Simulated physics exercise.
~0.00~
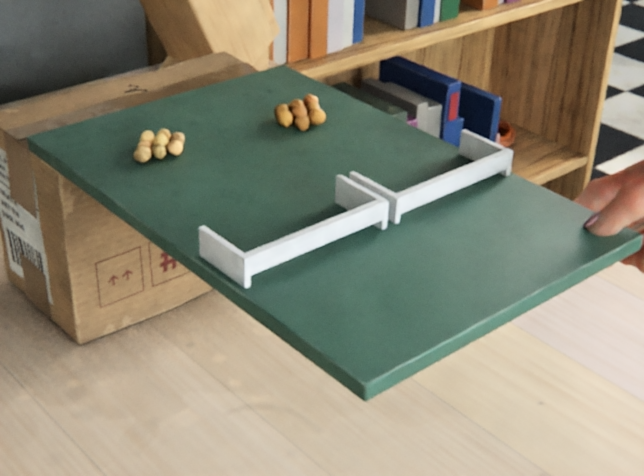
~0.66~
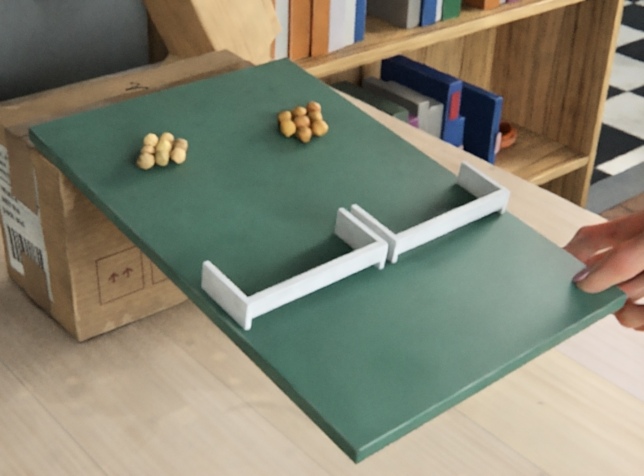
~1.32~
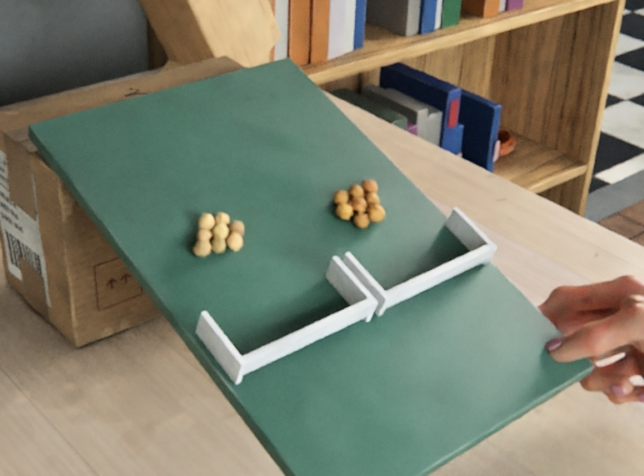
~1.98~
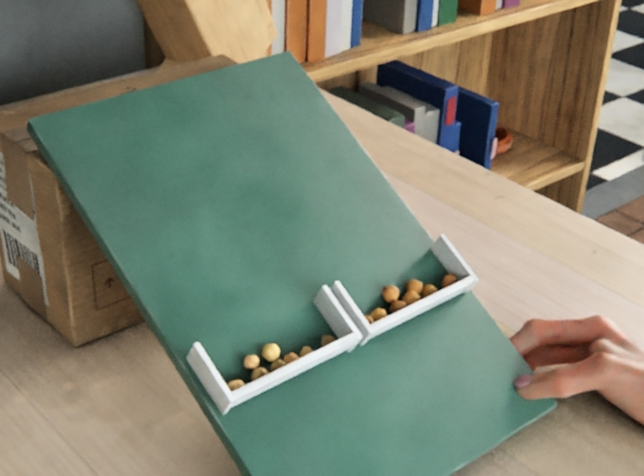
Two clusters of small round nuts slide down the tilting green board into white gates.
